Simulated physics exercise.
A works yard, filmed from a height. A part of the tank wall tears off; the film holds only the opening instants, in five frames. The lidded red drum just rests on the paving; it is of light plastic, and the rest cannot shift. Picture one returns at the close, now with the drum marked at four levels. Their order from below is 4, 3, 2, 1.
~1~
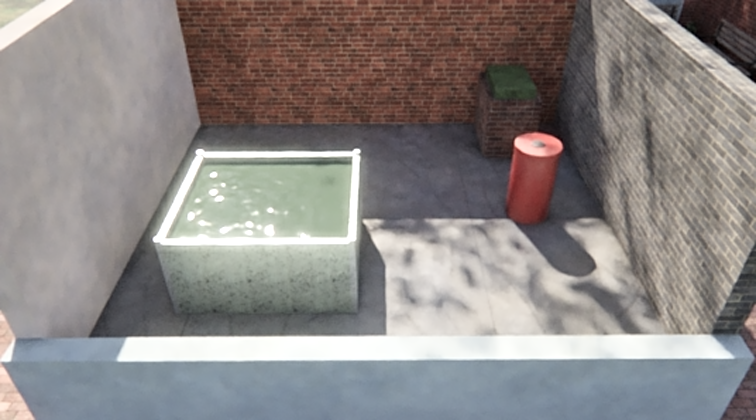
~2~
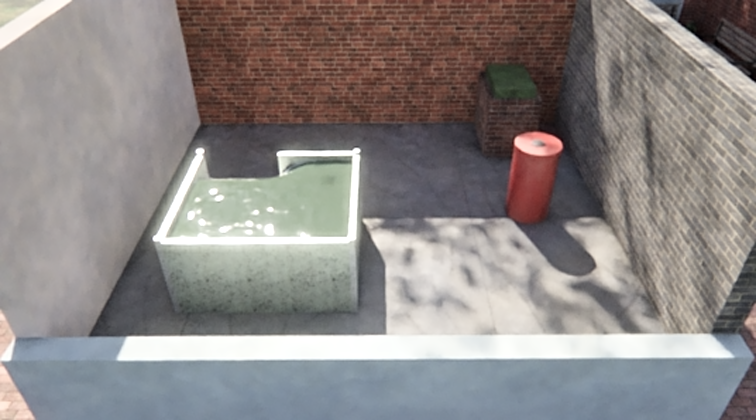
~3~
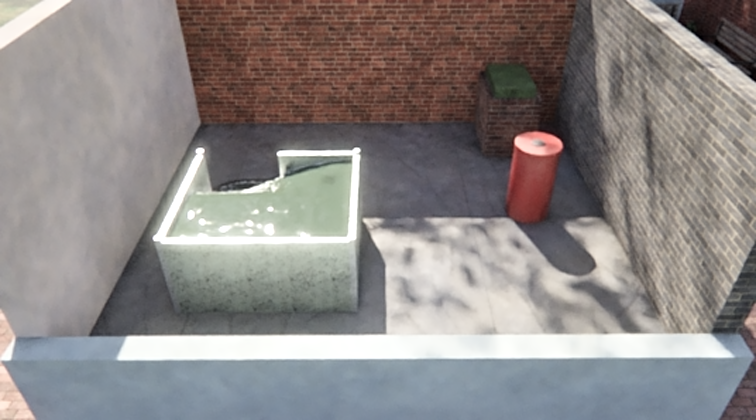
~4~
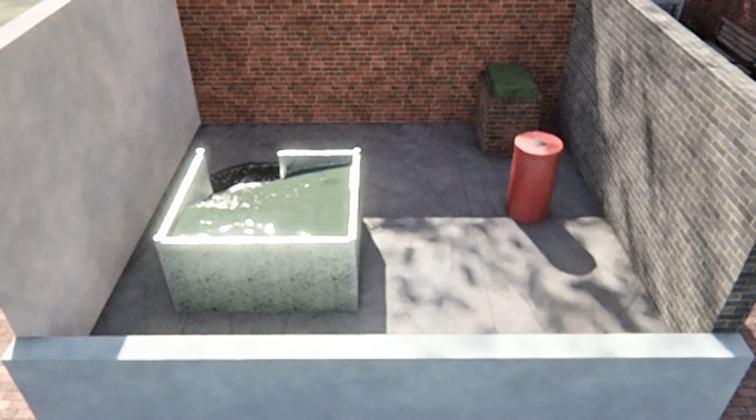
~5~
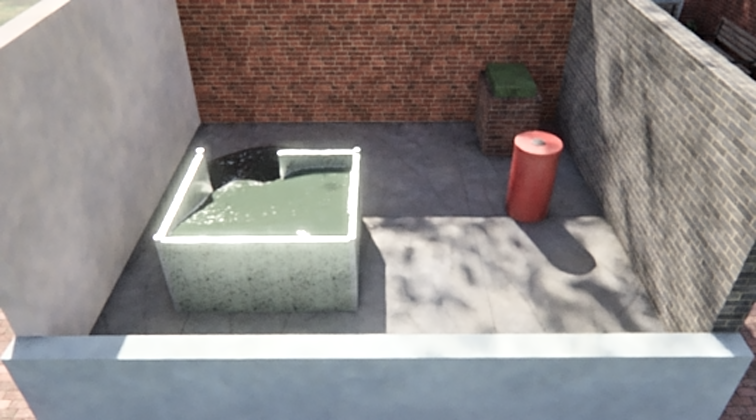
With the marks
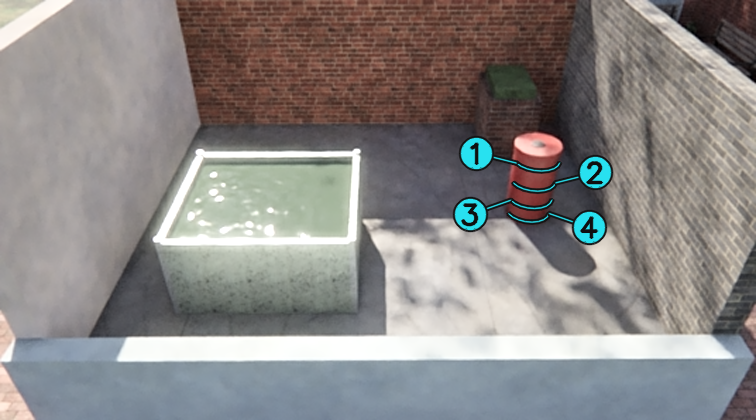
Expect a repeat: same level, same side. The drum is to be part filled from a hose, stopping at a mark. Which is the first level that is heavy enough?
Level 3 just does it.
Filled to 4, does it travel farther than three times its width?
Yes, it does.
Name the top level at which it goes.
The answer is 4.
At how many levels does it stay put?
Three of them.
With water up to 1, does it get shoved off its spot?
No.
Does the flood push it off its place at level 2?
No.
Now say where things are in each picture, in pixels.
In the first frame, lid of the red drum at (538, 144); tank full, its middle at (269, 200).
In the second frame, water covers 2 % of the ground, mostly out of sight from here.
In the third frame, water covers 4 % of the ground, mostly out of sight from here.
In the fourth frame, water covers 7 % of the ground, mostly out of sight from here.
In the fifth frame, lid of the red drum at (539, 143); 10 % of the ground under water, its edge towards the drum at (293, 150).
In cyan, 1 at (541, 171); 2 at (537, 191); 3 at (534, 208); 4 at (531, 222); from the bottom up 4, 3, 2, 1.
If 1 is chosen, it does not move.
If 2 is chosen, it does not move.
If 3 is chosen, it does not move.
If 4 is chosen, it is pushed about 4 times its own width away.
